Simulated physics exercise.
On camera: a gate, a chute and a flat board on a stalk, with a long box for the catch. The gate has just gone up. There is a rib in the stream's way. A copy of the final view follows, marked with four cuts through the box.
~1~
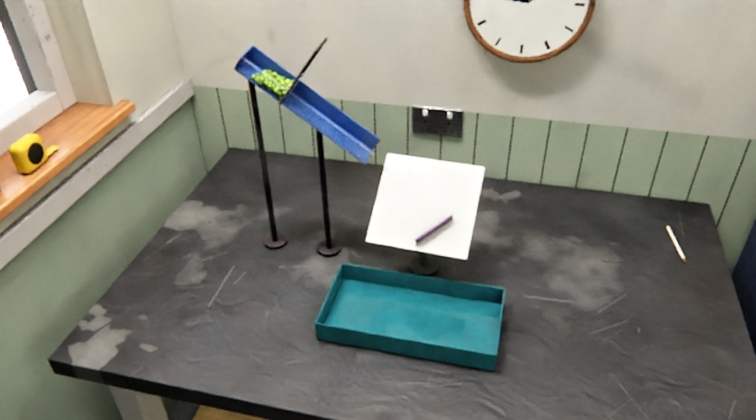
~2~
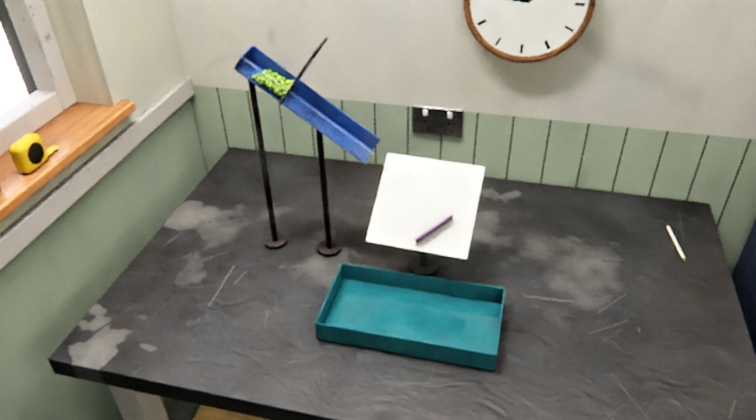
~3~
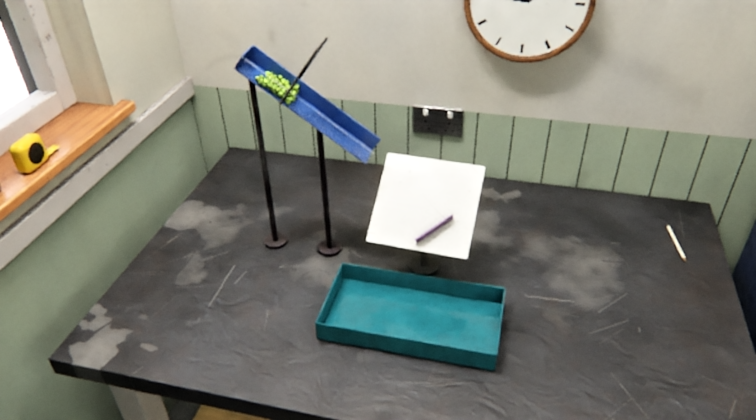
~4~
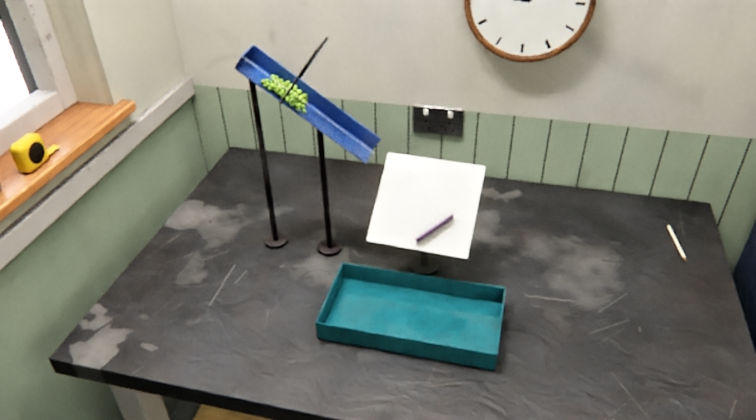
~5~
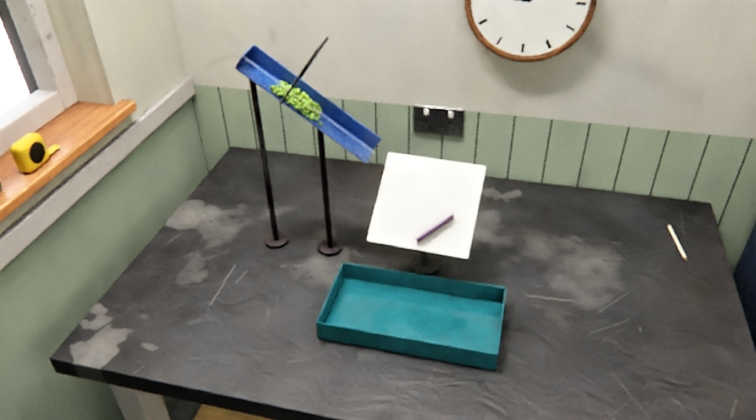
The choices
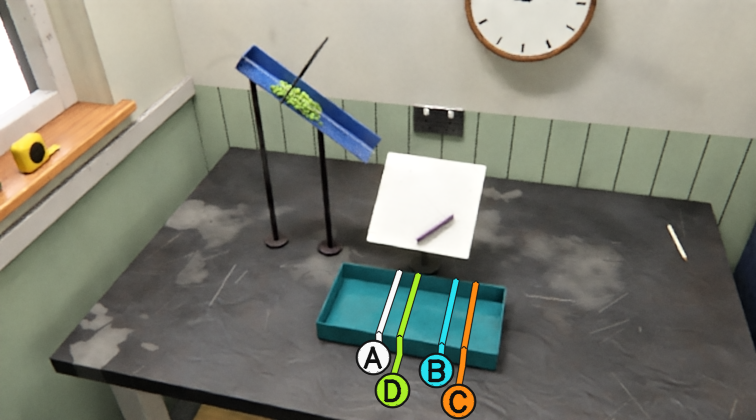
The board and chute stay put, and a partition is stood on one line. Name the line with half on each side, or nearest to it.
I would pick line A.
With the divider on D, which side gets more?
The left side.
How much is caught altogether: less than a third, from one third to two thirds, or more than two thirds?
More than two thirds.
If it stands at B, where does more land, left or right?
More lands on the left.
On the marked copy, line A crosses the front rim at (379, 333); line B crosses the front rim at (441, 344); line C crosses the front rim at (464, 348); line D crosses the front rim at (399, 337).
If A is chosen, of what is caught, roughly two thirds on the left of the divider, roughly a third on the right.
If B is chosen, of what is caught, almost all on the left of the divider, about a tenth on the right.
If C is chosen, of what is caught, almost all on the left of the divider, just a few on the right.
If D is chosen, of what is caught, almost all on the left of the divider, about a tenth on the right.
